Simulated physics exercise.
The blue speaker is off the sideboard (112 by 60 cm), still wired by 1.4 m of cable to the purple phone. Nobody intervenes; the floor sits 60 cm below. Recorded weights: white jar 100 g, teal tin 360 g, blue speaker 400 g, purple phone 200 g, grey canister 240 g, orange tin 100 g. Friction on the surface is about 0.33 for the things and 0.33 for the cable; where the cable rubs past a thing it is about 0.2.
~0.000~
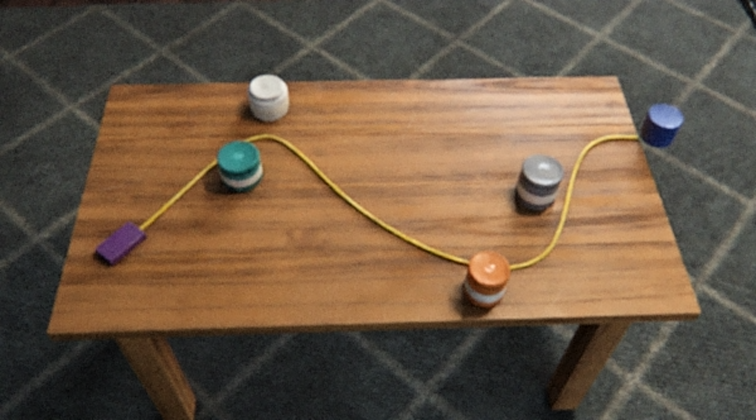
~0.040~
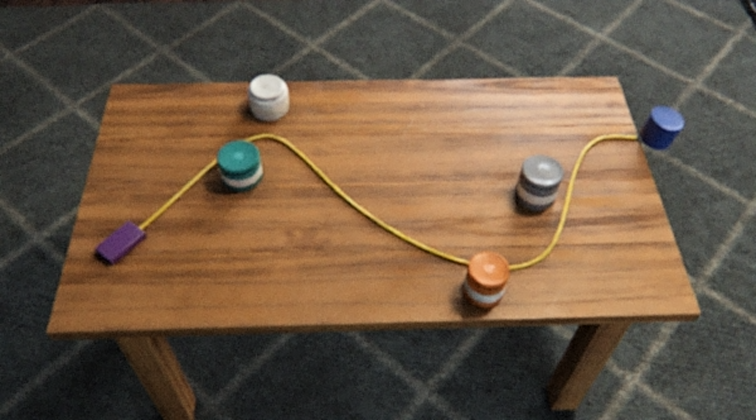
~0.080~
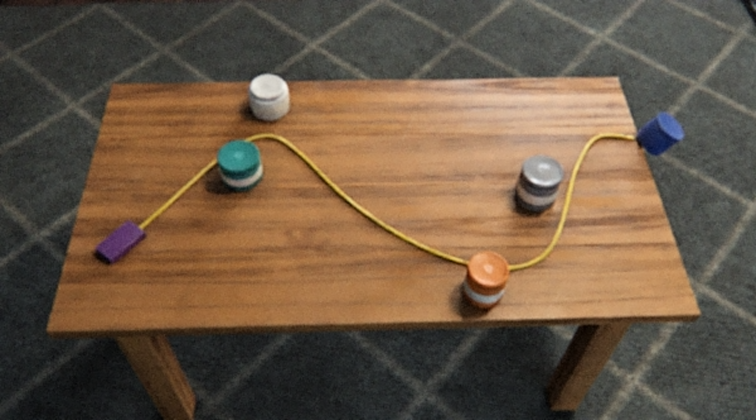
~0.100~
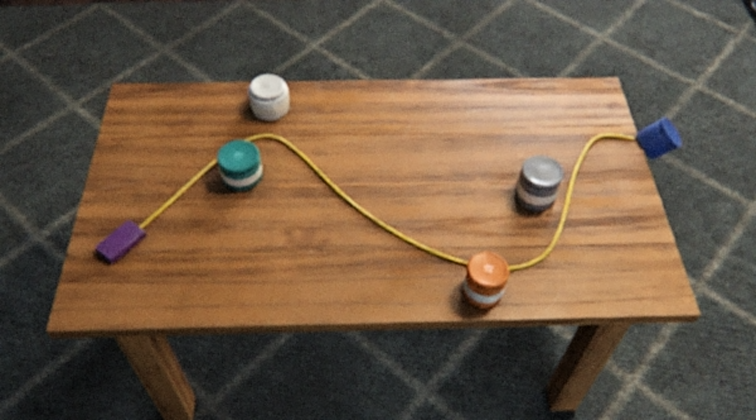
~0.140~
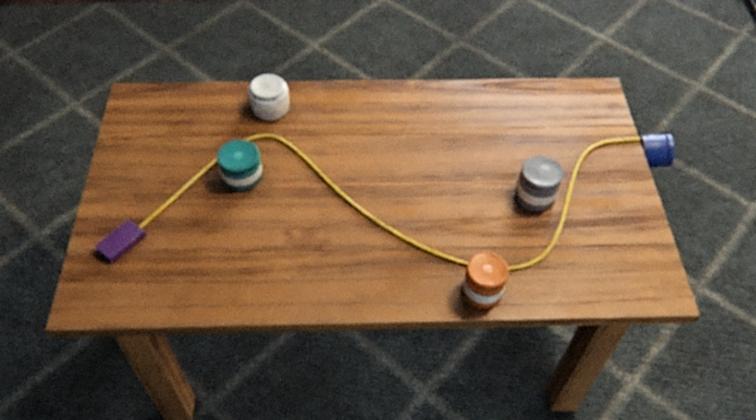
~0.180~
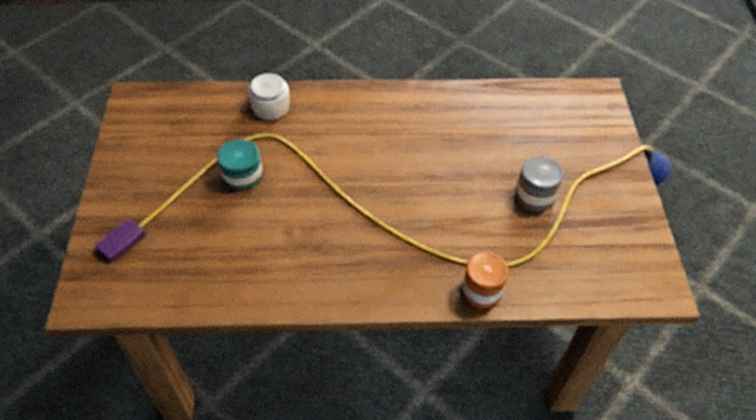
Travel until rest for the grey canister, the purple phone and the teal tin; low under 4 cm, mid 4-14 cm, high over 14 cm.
Grey canister: Mid, purple phone: High, teal tin: Mid.
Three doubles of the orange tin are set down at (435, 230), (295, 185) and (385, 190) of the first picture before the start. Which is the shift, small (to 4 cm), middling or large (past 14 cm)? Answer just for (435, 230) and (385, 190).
Taking them in turn, the first shows a lot of movement and the second shows only a little movement.
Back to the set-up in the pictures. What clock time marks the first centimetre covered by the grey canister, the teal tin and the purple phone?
The grey canister goes at about 0.36 s, the teal tin at about 0.36 s and the purple phone at about 0.34 s.
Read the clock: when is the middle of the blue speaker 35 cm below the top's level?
It happens at 0.34 seconds on the clock.
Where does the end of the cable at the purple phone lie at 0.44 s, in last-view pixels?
Close to (192, 196) in the last picture.
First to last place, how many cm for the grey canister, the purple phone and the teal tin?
Grey canister 10 cm, purple phone 35 cm, teal tin 10 cm.
At 0.4 s, the cable's tail end at (192, 196); purple phone 11 cm off its start, grey canister 6 cm off its start, teal tin 6 cm off its start.
At 0.7 s, the cable's tail end at (284, 161); purple phone 32 cm off its start, grey canister 10 cm off its start, teal tin 9 cm off its start.
At 0.9 s, the cable's tail end at (299, 155); purple phone 36 cm off its start at (280, 143), grey canister 10 cm off its start at (542, 131), teal tin 9 cm off its start at (253, 188).
At 1.2 s, the cable's tail end at (299, 155); purple phone 36 cm off its start, grey canister 10 cm off its start, teal tin 9 cm off its start.
At 2.4 s, the cable's tail end at (299, 155); purple phone 36 cm off its start at (280, 143), grey canister 10 cm off its start at (542, 131), teal tin 9 cm off its start at (253, 188), blue speaker over the edge.
